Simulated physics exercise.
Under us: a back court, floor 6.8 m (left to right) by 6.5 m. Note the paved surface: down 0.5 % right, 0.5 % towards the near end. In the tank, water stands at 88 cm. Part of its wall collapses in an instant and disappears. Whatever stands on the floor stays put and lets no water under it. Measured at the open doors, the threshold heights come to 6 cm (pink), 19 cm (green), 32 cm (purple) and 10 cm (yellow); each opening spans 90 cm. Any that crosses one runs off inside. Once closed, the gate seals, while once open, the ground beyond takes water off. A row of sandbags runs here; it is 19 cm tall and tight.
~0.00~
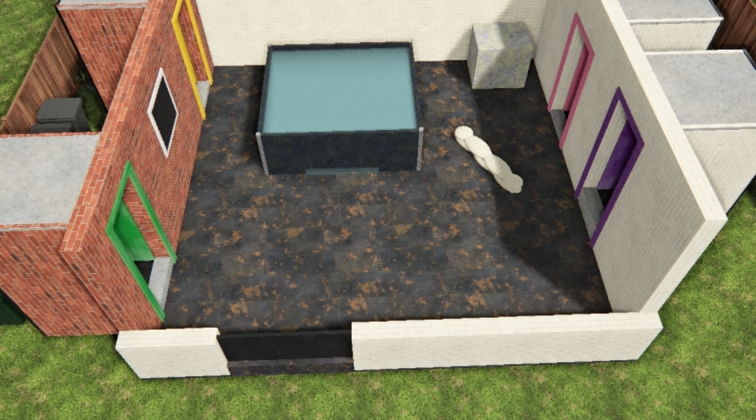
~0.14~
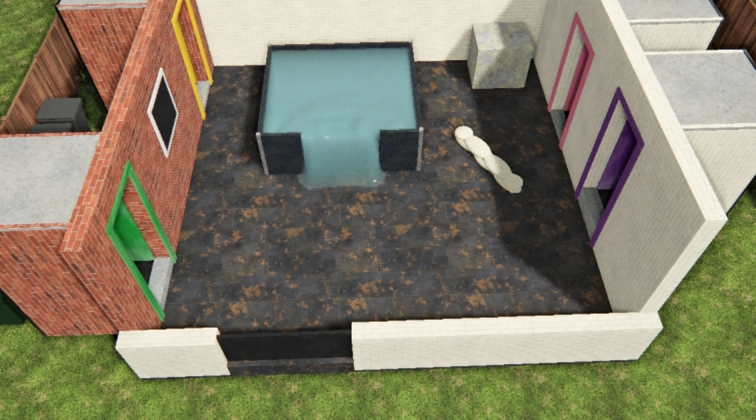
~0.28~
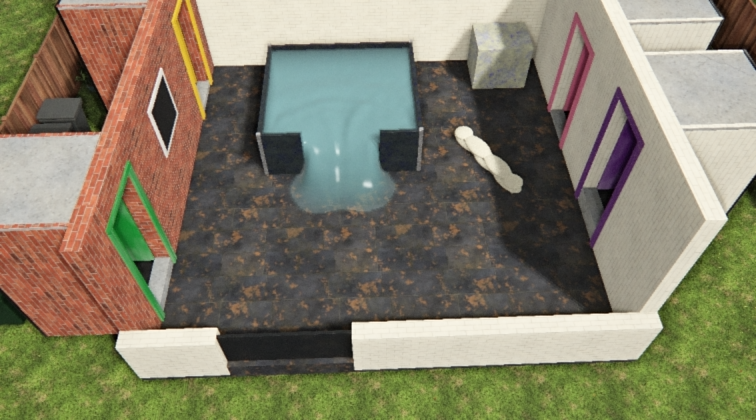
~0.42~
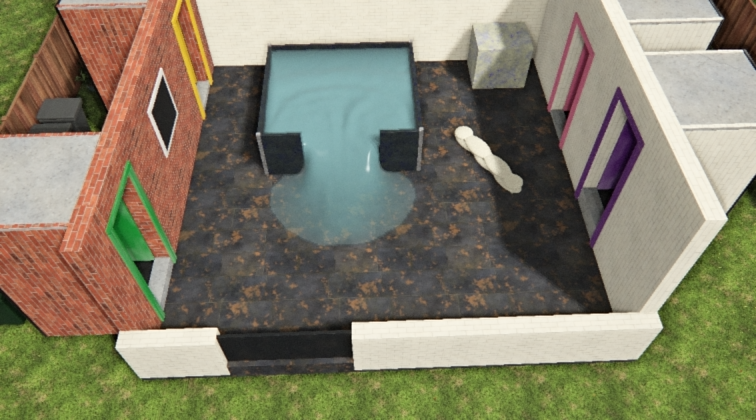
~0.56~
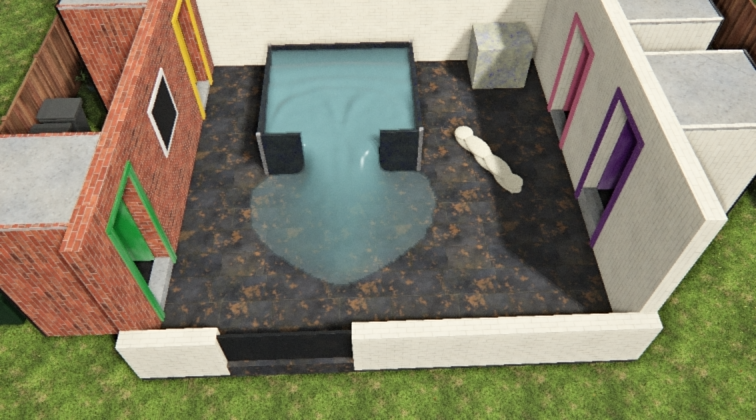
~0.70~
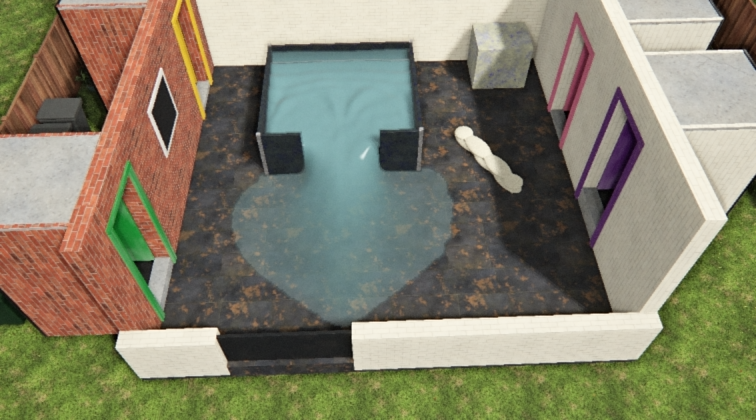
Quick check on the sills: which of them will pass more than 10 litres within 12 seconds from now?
Sill check: Pink door passes more; green door passes more; purple door passes less or equal; yellow door passes more.
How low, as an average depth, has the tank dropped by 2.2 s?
Depth, averaged: Around 50 centimetres.
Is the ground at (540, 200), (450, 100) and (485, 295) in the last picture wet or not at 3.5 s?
Soaked, untouched, soaked.
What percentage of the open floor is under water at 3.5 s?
Wet share: About 60 %.
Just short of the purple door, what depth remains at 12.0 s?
16.5 cm or so.
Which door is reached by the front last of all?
It would be the yellow one.
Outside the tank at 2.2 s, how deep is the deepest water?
Max around 55 cm.
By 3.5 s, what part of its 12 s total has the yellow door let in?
Some 0 in a hundred.
After 1.4 s water covers 40 % of the floor and is deepest (52 cm) near (344, 177); pink door not reached, green door 4 cm at the sill, 0 L in, purple door not reached, yellow door not reached.
After 2.2 s water covers 45 % of the floor and is deepest (55 cm) near (156, 353); pink door not reached, green door 24 cm at the sill, 1 L in, purple door not reached, yellow door not reached.
After 3.5 s water covers 60 % of the floor and is deepest (38 cm) near (604, 338); pink door 2 cm at the sill, 0 L in, green door 26 cm at the sill, 35 L in, purple door 13 cm at the sill, 0 L in, yellow door not reached.
After 7.0 s water covers 95 % of the floor and is deepest (24 cm) near (616, 337); pink door 9 cm at the sill, 5 L in, green door 15 cm at the sill, 70 L in, purple door 16 cm at the sill, 0 L in, yellow door 16 cm at the sill, 11 L in.
After 12.0 s water covers 95 % of the floor and is deepest (20 cm) near (503, 165); pink door 14 cm at the sill, 120 L in, green door 10 cm at the sill, 70 L in, purple door 17 cm at the sill, 0 L in, yellow door 13 cm at the sill, 36 L in.
